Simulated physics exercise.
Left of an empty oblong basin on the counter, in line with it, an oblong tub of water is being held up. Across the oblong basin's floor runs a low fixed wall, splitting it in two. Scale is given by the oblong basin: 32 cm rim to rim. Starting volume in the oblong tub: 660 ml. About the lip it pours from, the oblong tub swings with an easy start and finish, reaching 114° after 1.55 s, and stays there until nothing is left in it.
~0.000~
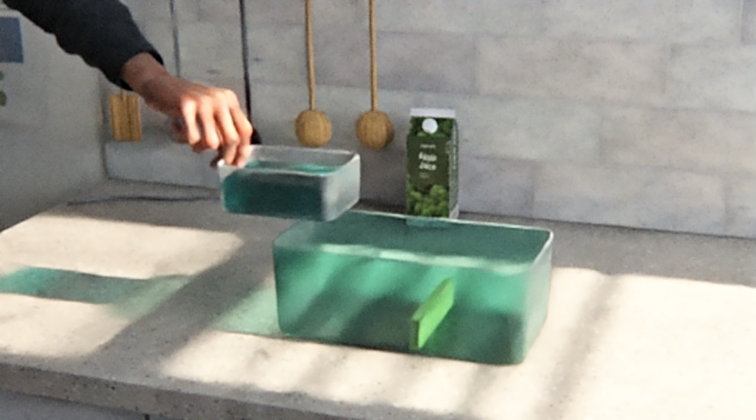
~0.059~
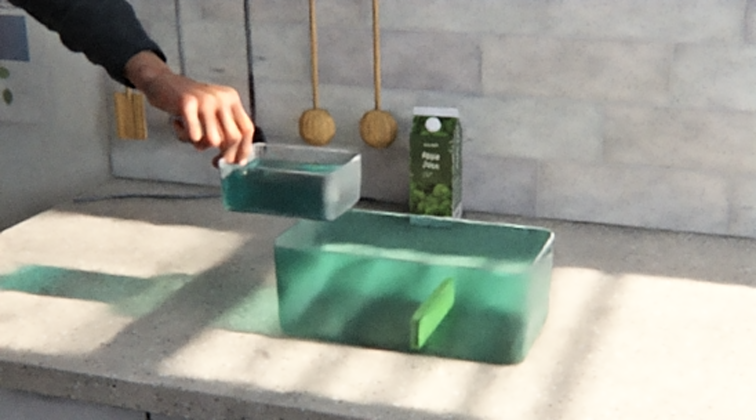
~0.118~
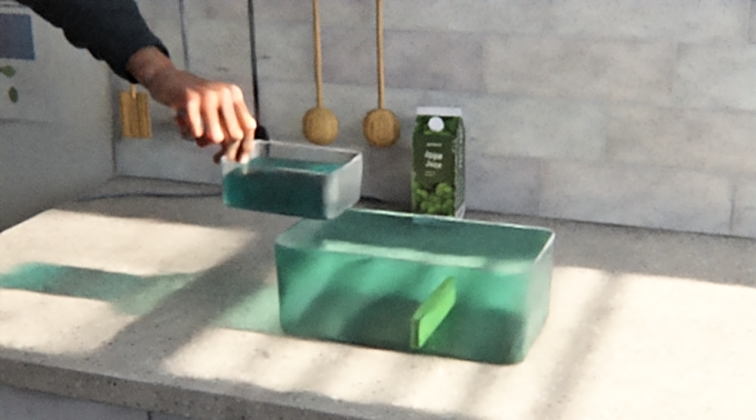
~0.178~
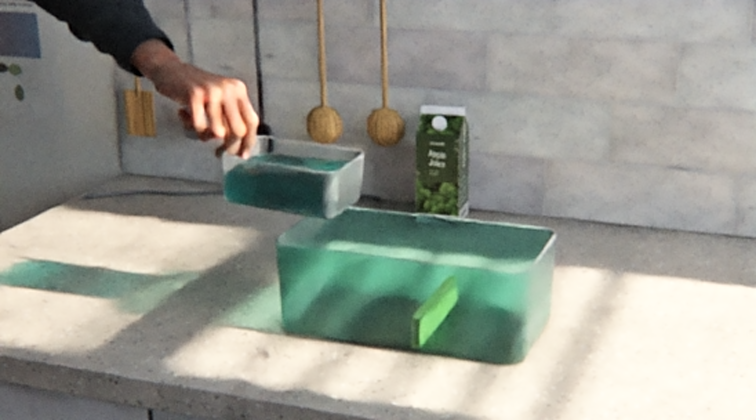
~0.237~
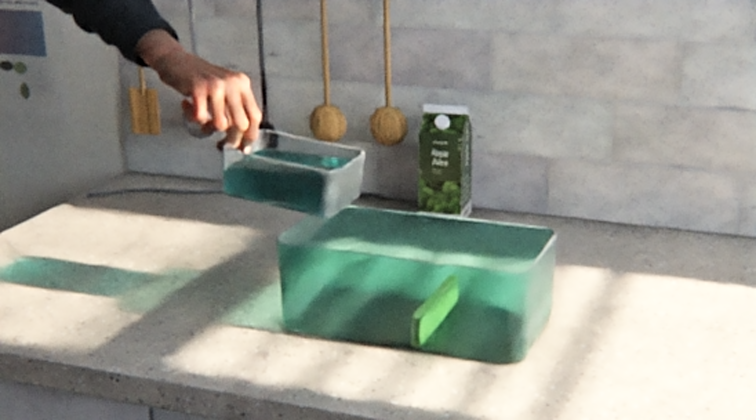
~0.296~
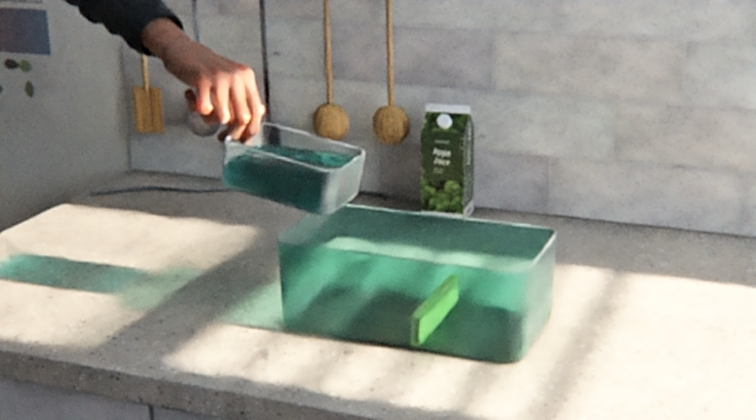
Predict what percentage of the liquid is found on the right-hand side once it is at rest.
About 25 % is on the right.
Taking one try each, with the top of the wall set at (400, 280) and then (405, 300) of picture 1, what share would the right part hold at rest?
80 % and 75 %.
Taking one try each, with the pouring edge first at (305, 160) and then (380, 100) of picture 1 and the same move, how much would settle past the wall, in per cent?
5 then 85 %.
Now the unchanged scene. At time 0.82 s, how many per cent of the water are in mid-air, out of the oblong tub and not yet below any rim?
Some 36 per cent.
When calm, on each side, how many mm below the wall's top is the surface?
22 mm left, 30 mm right.
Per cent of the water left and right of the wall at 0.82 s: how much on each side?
Around 24 on the left and around 0 on the right.
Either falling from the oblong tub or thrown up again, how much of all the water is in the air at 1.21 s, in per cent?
Airborne fraction: Approx. 7 %.
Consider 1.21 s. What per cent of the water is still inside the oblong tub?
What remains is about 6 percent of it all.
Then, 0.82 s in, the tilt is 62° and 40 per cent is still to pour, 23 is left of the wall and 0 right of it.
Then, 1.21 s in, the tilt is 101° and 6 per cent is still to pour, 63 is left of the wall and 24 right of it.
Then, 1.61 s in, the tilt is 114° and 0 per cent is still to pour, 75 is left of the wall and 25 right of it.
Then, 2.05 s in, the tilt is 114° and 0 per cent is still to pour, 75 is left of the wall and 25 right of it.
Finally, 75 per cent lies left of the wall, 25 right of it and 0 outside.
